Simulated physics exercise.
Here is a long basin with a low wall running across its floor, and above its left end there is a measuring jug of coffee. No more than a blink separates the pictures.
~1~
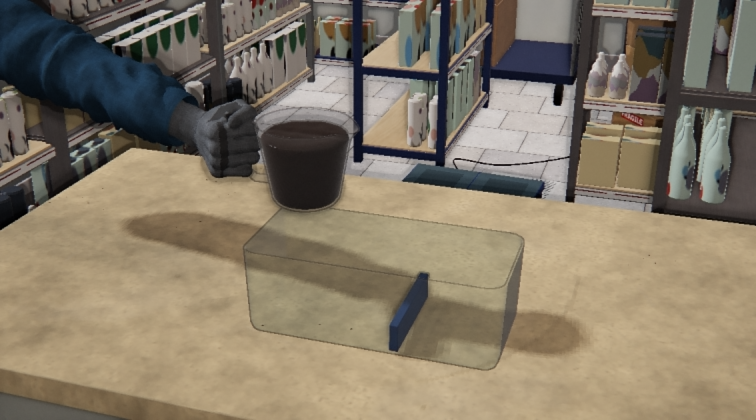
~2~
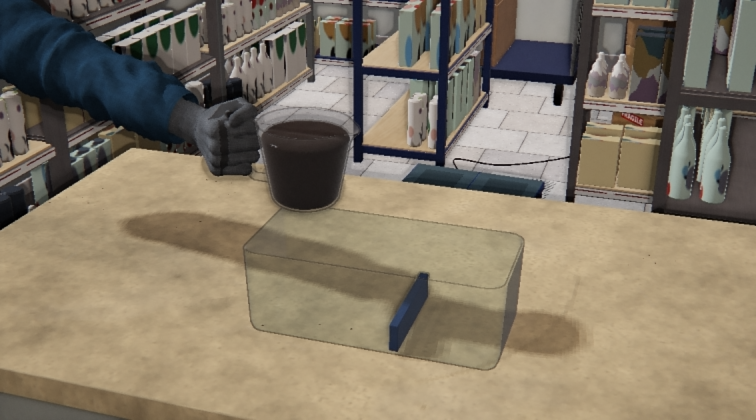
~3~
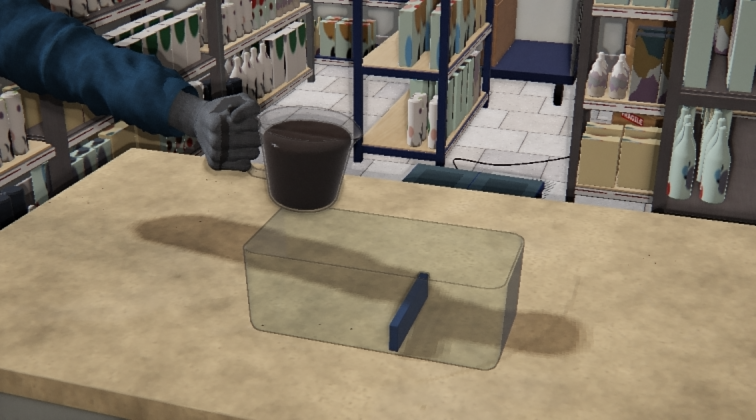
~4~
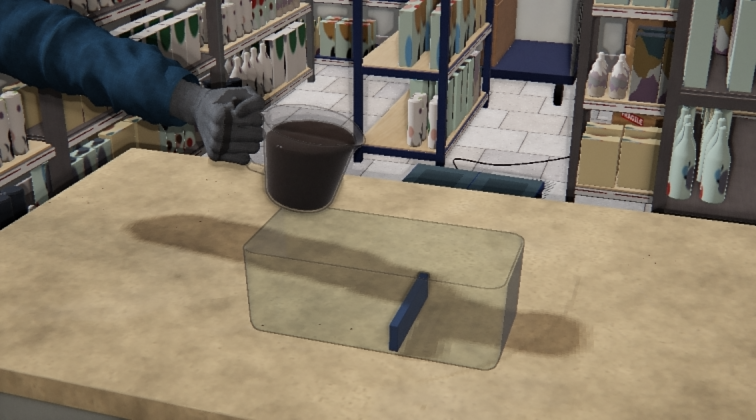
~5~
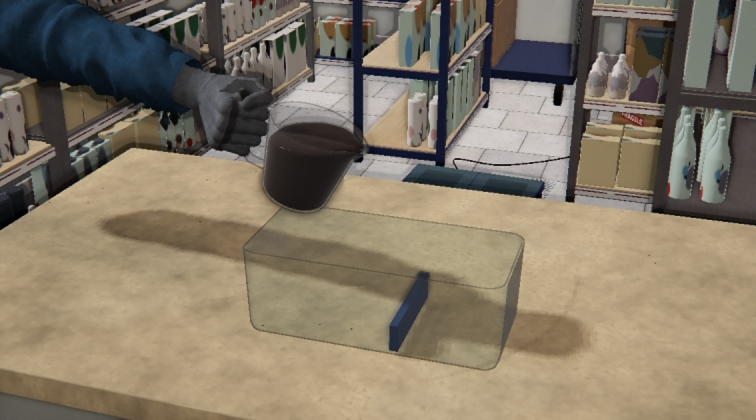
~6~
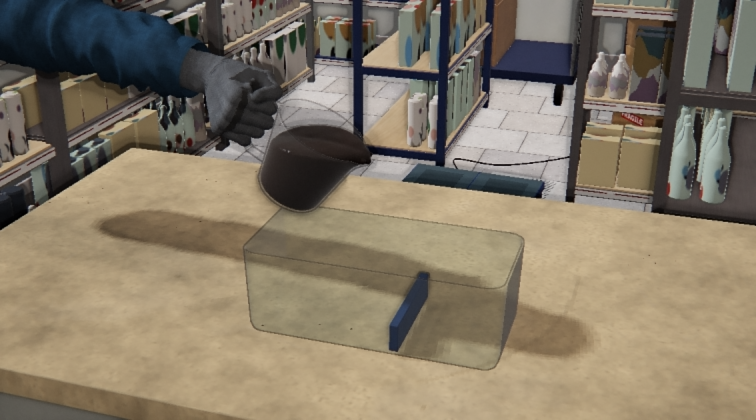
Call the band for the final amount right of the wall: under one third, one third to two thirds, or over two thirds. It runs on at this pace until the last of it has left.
Band: Under one third.
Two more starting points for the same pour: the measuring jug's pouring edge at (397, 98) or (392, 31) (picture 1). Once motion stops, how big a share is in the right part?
In order: Close to 90 and 85 percent.
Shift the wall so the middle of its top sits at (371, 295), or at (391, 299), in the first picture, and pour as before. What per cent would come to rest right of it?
First some 90, then 65 per cent.
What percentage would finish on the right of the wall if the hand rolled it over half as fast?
It works out near 45 %.
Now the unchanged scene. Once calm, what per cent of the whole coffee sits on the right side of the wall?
I'd say near 25 in a hundred.
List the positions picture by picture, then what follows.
In the first picture, tilt 0°; pouring edge (358, 130); surface from (266, 129) to (350, 138); the long basin's rim runs from (264, 227) to (515, 263); the wall's top is at (410, 299).
In the second picture, tilt 1°; pouring edge (359, 131); surface from (267, 128) to (350, 139).
In the third picture, tilt 5°; pouring edge (362, 136); surface from (268, 127) to (351, 141).
In the fourth picture, tilt 12°; pouring edge (365, 142); surface from (272, 128) to (356, 143).
In the fifth picture, tilt 20°; pouring edge (368, 152); surface from (275, 132) to (363, 147).
In the sixth picture, tilt 30°; pouring edge (370, 163); surface from (274, 136) to (363, 153); 1 per cent is over the edge.
A moment on, the measuring jug is tipped on its side and 49 per cent is still to pour, 15 is left of the wall and 15 right of it.
Next, the measuring jug is tipped on its side and 10 per cent is still to pour, 61 is left of the wall and 23 right of it.
Then the measuring jug is tipped on its side and 1 per cent is still to pour, 74 is left of the wall and 24 right of it.
Later the measuring jug is tipped on its side and 0 per cent is still to pour, 74 is left of the wall and 25 right of it.
In the end 74 per cent lies left of the wall, 25 right of it and 1 outside.
